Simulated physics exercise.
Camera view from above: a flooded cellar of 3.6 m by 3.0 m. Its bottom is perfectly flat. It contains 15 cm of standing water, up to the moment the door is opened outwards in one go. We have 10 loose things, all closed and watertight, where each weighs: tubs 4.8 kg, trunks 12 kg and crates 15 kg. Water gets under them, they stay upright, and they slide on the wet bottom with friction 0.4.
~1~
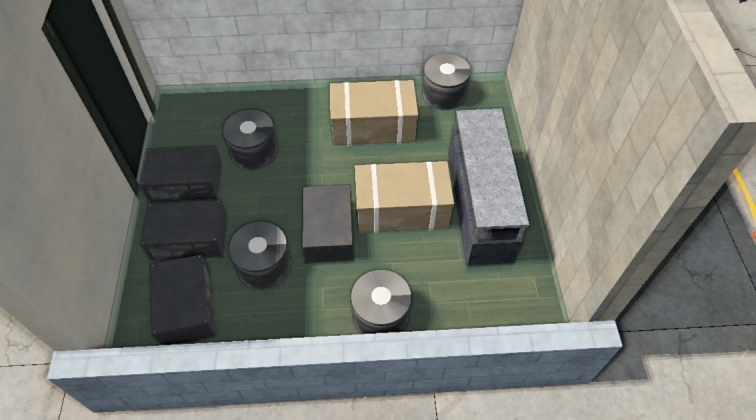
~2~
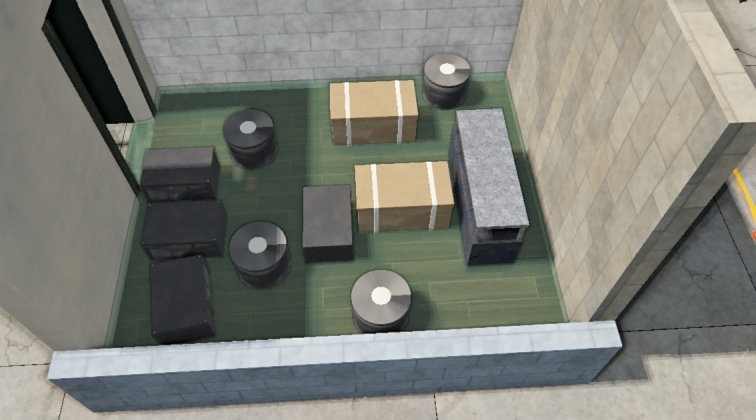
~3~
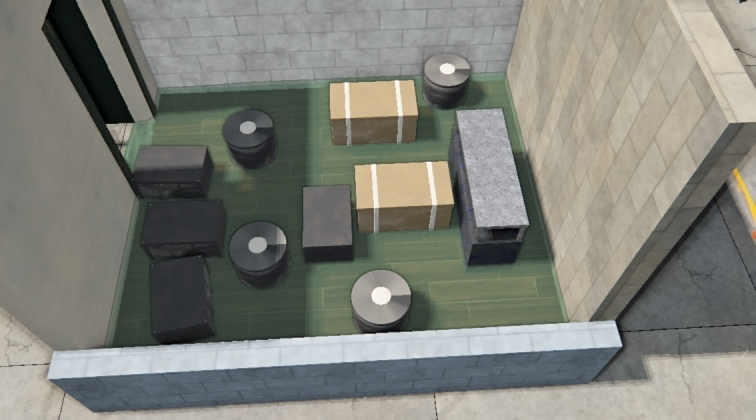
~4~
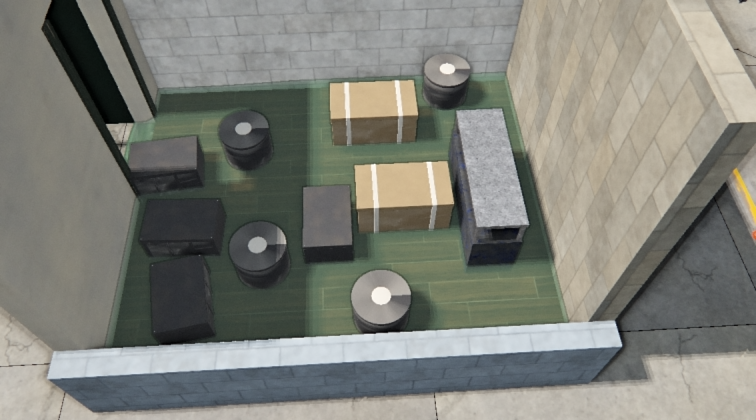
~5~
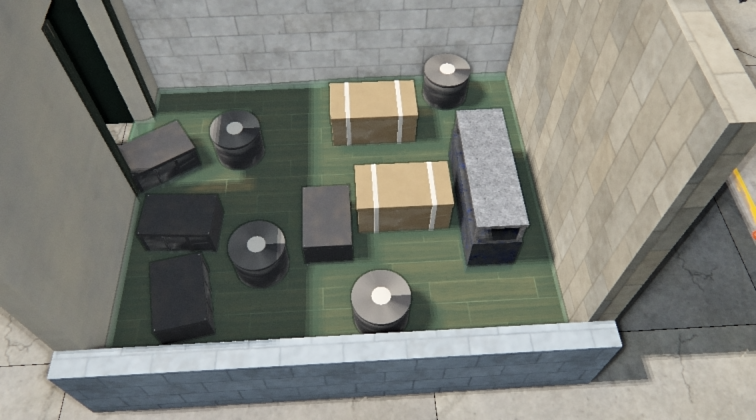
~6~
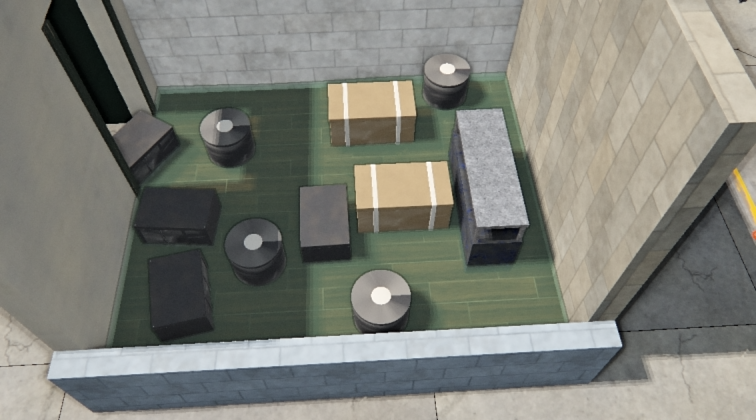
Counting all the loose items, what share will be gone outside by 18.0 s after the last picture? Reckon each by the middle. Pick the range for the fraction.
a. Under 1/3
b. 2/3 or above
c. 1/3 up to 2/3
Option c: 1/3 up to 2/3.
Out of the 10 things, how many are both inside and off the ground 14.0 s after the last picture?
At that point I count 5.
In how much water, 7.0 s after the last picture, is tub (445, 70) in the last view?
Depth: Near 11 cm.
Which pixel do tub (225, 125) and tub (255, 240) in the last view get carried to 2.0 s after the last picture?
About (155, 116) for the first and (227, 224) for the second.
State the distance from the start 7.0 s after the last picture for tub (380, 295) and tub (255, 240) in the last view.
So you get 40 cm for the one named first, 100 cm for the other.
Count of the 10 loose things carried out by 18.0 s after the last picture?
That would be 4 of them.
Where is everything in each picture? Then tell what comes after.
A crate at (178, 165) floats; a tub at (248, 128), afloat; about 1480 L in view; 0 of 10 have shifted, in the first frame.
A crate at (177, 166) floats; a tub at (248, 128) floats; about 1470 L in view; 0 of 10 have shifted, in the second frame.
A crate at (170, 163), afloat, 10 cm from its start; a tub at (248, 128), afloat; 15 cm deep round most things; 1 of 10 have shifted, in the third frame.
A crate at (163, 156) floats, 21 cm from its start; a tub at (244, 129) floats, 4 cm from its start; about 1430 L in view; 1 of 10 have shifted, in the fourth frame.
A crate at (155, 148), afloat, 36 cm from its start; a tub at (235, 129), afloat, 13 cm from its start; 15 cm deep round most things; 3 of 10 have shifted, in the fifth frame.
A crate at (134, 139) floats, 59 cm from its start; a tub at (225, 126) floats, 22 cm from its start; 14 cm deep round most things; 5 of 10 have shifted, in the sixth frame.
Then, 2.0 s after the last picture 1 of 10 are out; 9 afloat.
Then, 7.0 s after the last picture 3 of 10 are out; 7 afloat.
Then, 14.0 s after the last picture 4 of 10 are out; 5 afloat.
Then, 18.0 s after the last picture 4 of 10 are out; 5 afloat.
